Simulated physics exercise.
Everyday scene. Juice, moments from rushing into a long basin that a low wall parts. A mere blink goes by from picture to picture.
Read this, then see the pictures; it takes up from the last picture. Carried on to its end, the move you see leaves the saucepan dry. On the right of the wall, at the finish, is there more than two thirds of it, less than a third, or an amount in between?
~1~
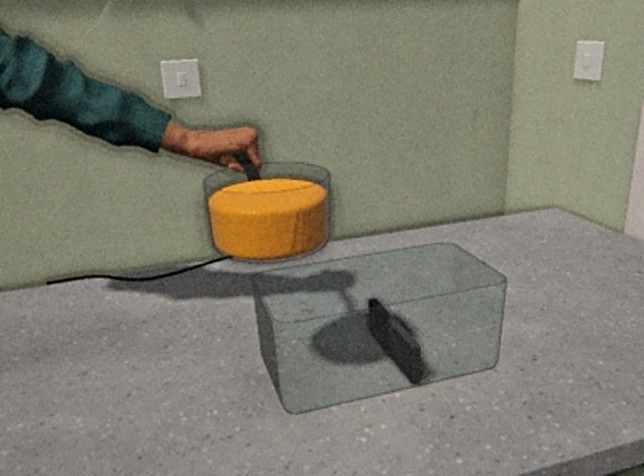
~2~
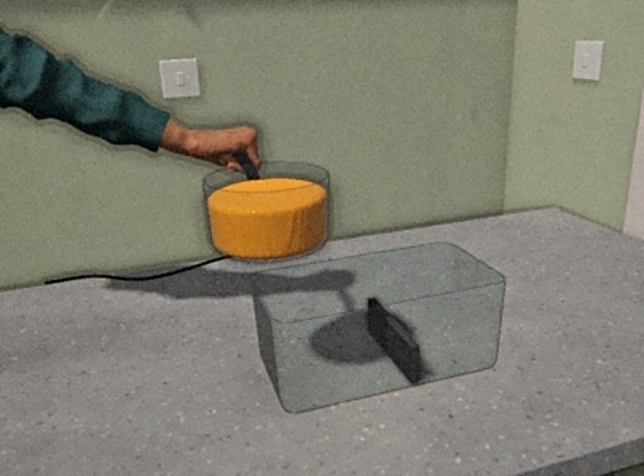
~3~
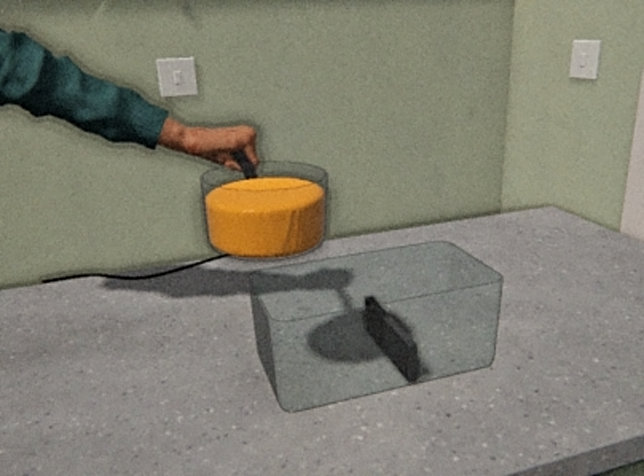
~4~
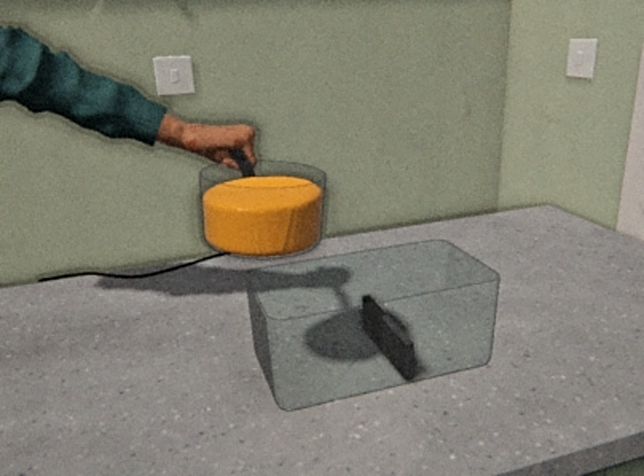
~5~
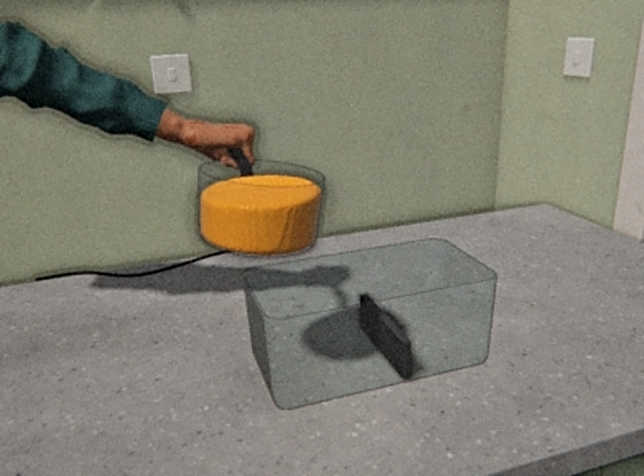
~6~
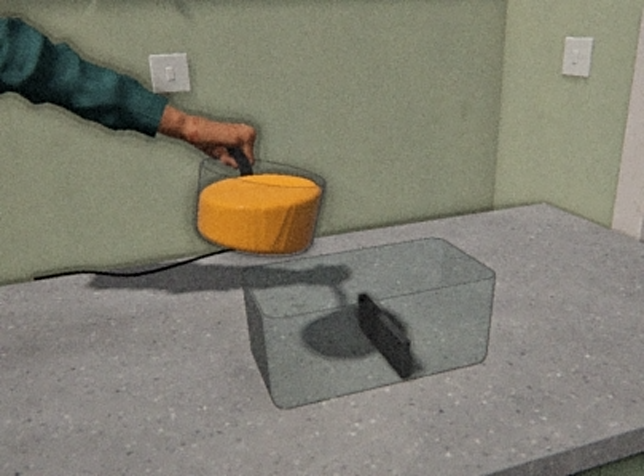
There is less than a third of it there.
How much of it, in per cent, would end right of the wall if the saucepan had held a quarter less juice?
Near 5 %.
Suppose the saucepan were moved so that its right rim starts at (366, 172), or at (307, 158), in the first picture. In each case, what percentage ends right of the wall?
About 70 per cent, then about 0 per cent.
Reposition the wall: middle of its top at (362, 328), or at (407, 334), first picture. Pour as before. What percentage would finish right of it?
Roughly 65 % and then 15 %.
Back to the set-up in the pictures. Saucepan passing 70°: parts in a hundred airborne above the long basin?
Estimate: 25 per cent, roughly.
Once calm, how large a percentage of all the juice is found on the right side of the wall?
I'd estimate around 20 per cent.
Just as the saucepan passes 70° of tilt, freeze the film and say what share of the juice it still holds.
Remaining fraction: Approx. 55 %.
A moment on, the saucepan is tipped part way and 55 per cent is still to pour, 15 is left of the wall and 3 right of it.
Next, the saucepan is tipped right over and 6 per cent is still to pour, 71 is left of the wall and 17 right of it.
Then the saucepan is tipped right over and 0 per cent is still to pour, 81 is left of the wall and 18 right of it.
Later the saucepan is tipped right over and 0 per cent is still to pour, 81 is left of the wall and 18 right of it.
At rest 81 per cent lies left of the wall, 18 right of it and 1 outside.
